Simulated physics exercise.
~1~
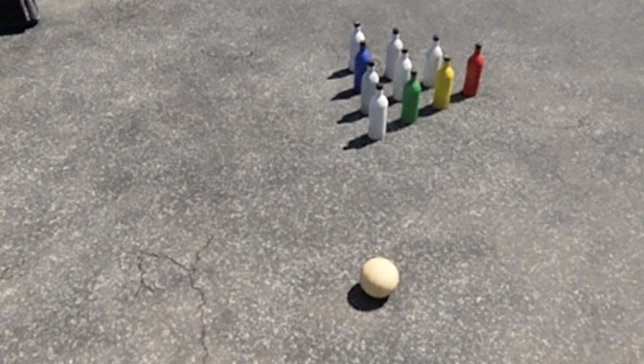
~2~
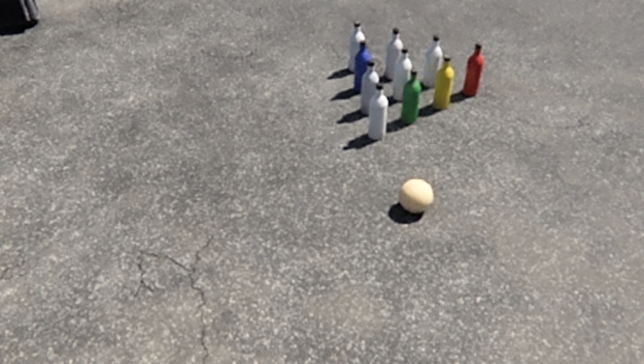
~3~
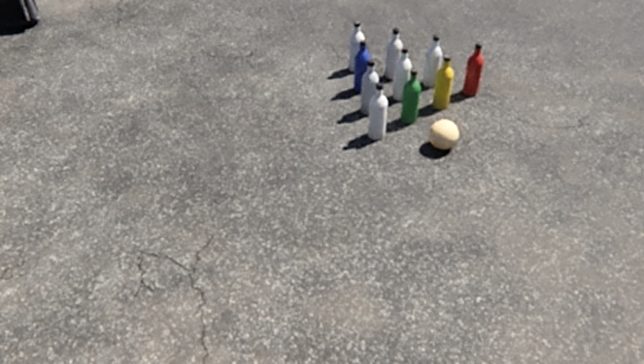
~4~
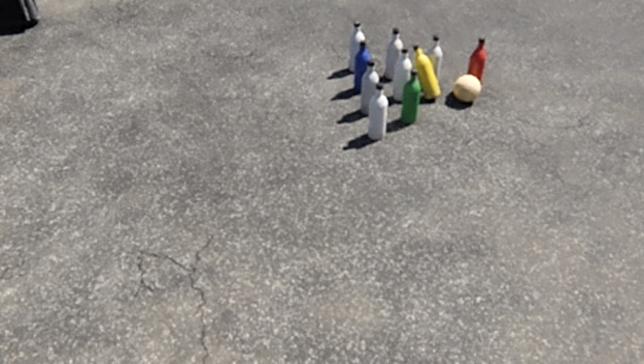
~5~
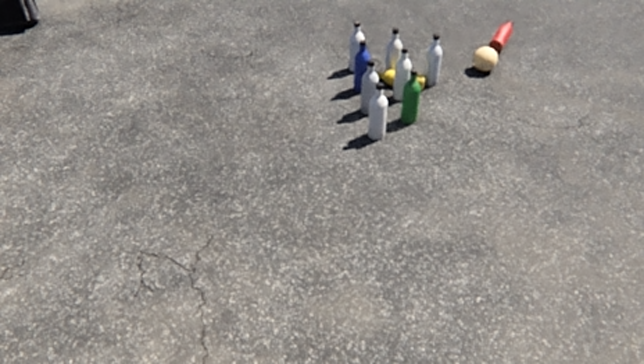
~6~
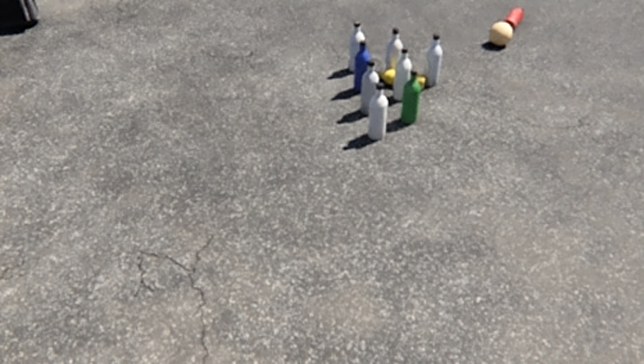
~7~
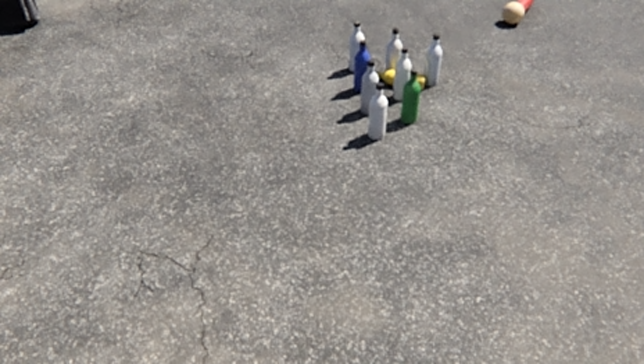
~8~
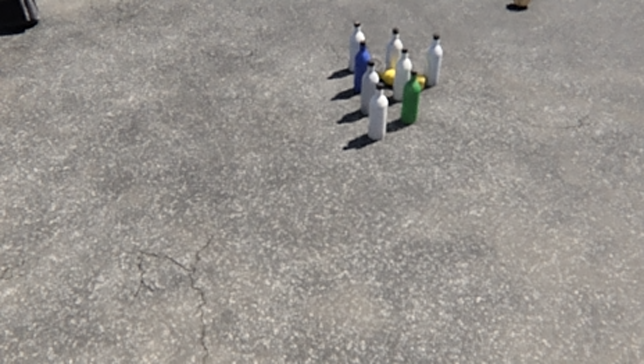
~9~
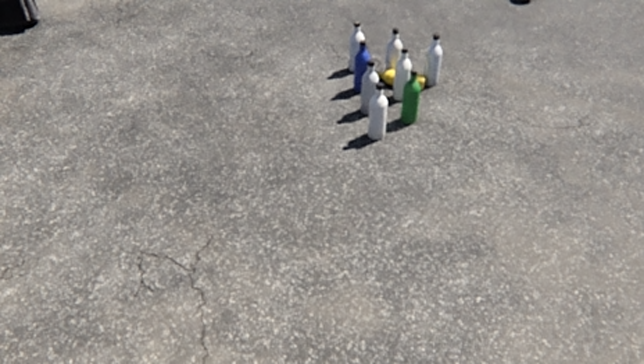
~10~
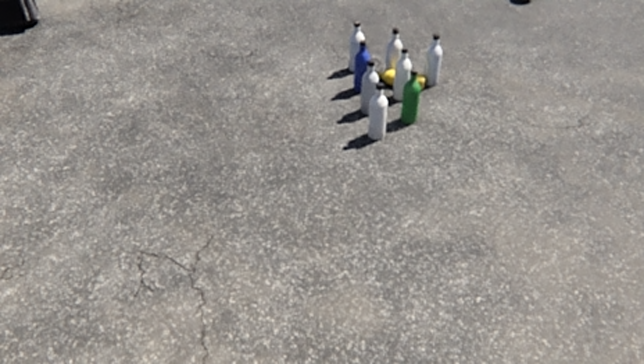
At first, a pale ball rolls across sunlit gray pavement toward a wedge of capped bottles, most of them white, with one each in blue, green, yellow and red. It travels up and to the right, passing the green bottle without touching it. Then it reaches the right side of the group, where the yellow bottle tips left and falls among the white ones. The red bottle topples next and slides away just ahead of the ball. Both leave at the top of the view, while the yellow bottle lies flat and the blue, green and white bottles remain standing.
